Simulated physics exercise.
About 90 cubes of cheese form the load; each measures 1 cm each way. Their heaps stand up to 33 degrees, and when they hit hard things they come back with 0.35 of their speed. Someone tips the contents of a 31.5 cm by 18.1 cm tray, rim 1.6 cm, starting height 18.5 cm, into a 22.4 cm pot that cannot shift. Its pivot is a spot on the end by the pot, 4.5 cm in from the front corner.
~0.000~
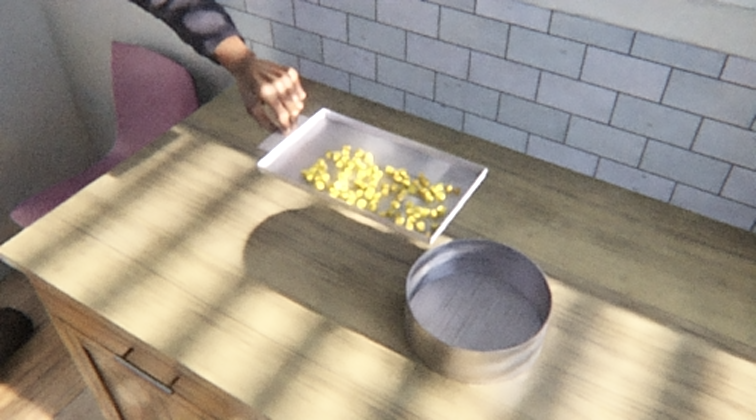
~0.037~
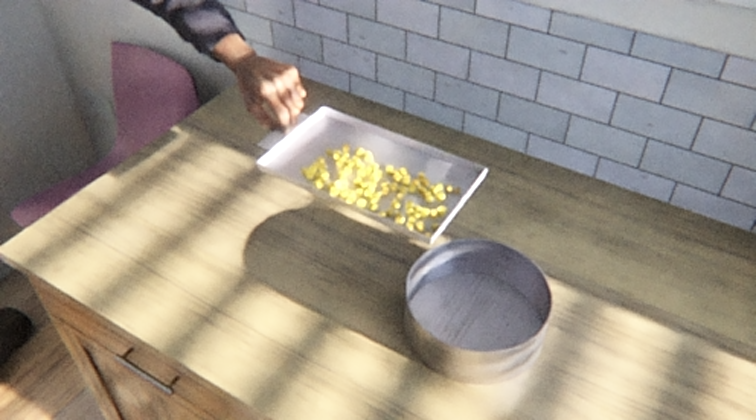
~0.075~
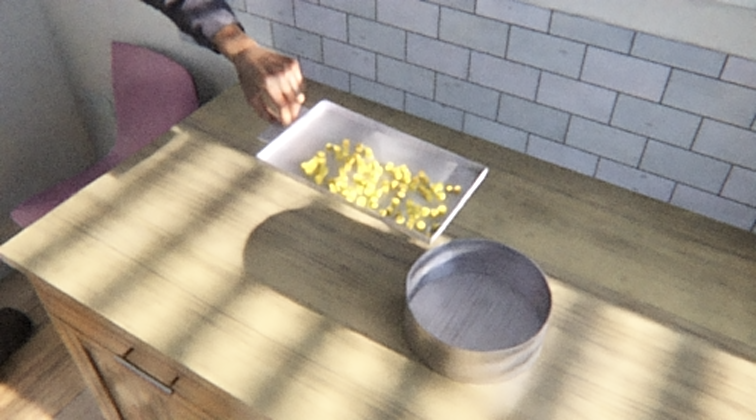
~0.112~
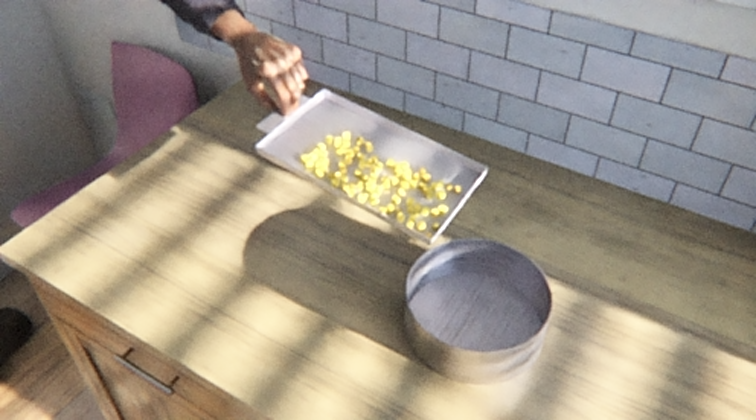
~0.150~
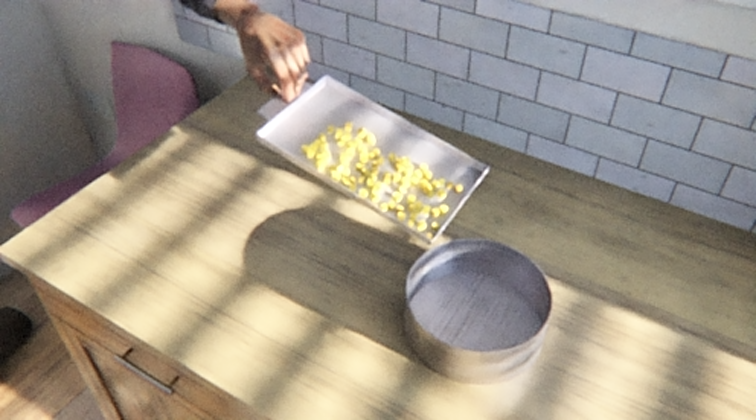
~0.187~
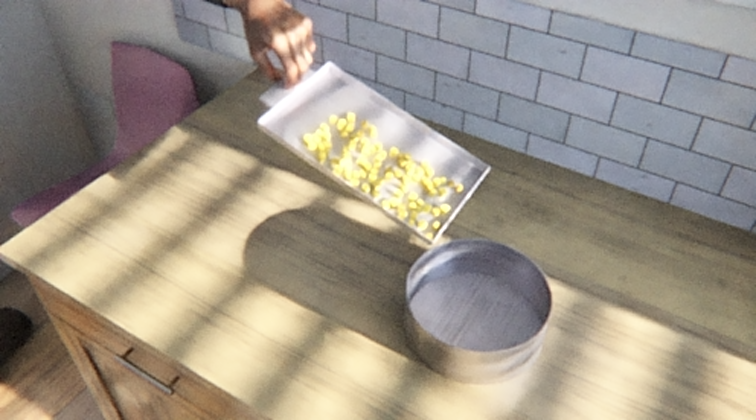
On a wooden counter by a tiled wall, a hand holds a shallow pale tray of small yellow pieces beside a round metal pot. The tray lies flat at first, then the hand lifts its left end, gradually and then more steeply, while the pieces stay scattered across it.
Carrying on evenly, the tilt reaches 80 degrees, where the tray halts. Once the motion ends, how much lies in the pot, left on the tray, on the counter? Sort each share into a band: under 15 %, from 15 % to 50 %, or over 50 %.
Pot: Over 50 %; tray: From 15 % to 50 %; counter: Under 15 %.
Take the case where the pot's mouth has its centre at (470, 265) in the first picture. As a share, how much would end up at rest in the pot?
It would come to around 70 percent.
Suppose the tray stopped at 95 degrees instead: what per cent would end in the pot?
Roughly 95 %.
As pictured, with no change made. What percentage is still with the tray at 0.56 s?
It's roughly 100 percent.
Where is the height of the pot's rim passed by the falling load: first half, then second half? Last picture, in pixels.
The first half passes near (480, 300) and the second half near (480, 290).
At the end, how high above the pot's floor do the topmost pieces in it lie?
About 2.0 cm.
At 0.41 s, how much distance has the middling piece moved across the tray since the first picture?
It has moved some 1 cm from its start.
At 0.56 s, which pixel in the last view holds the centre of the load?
Expected load position: Near (444, 205).
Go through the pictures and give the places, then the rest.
The first frame shows tray tilt 0 degrees, front corners at (259, 164) and (431, 237); middle of the pieces at (373, 185); pot at (478, 290).
The second frame shows tray tilt 1 degrees, front corners at (259, 162) and (431, 237); middle of the pieces at (373, 184).
The third frame shows tray tilt 3 degrees, front corners at (258, 156) and (431, 237), lowest corner right front; middle of the pieces at (373, 181).
The fourth frame shows tray tilt 7 degrees, front corners at (258, 146) and (432, 238), lowest corner right front; middle of the pieces at (374, 177).
The fifth frame shows tray tilt 13 degrees, front corners at (259, 133) and (432, 239), lowest corner right front; middle of the pieces at (375, 171).
The sixth frame shows tray tilt 18 degrees, front corners at (260, 121) and (433, 240), lowest corner right front; middle of the pieces at (377, 166); pot at (478, 290). Its pace works out near 140 degrees a second.
After 0.41 s, tilt 49 degrees; the tray holds 100 %, the pot 0 %.
After 0.56 s, tilt 71 degrees; the tray holds 100 %, the pot 0 %.
Then, at 0.84 s, tilt 80 degrees; the tray holds 25 %, the pot 70 %.
In the end, at 1.9 s, pot 75 %, tray 25 %, counter 0 %.
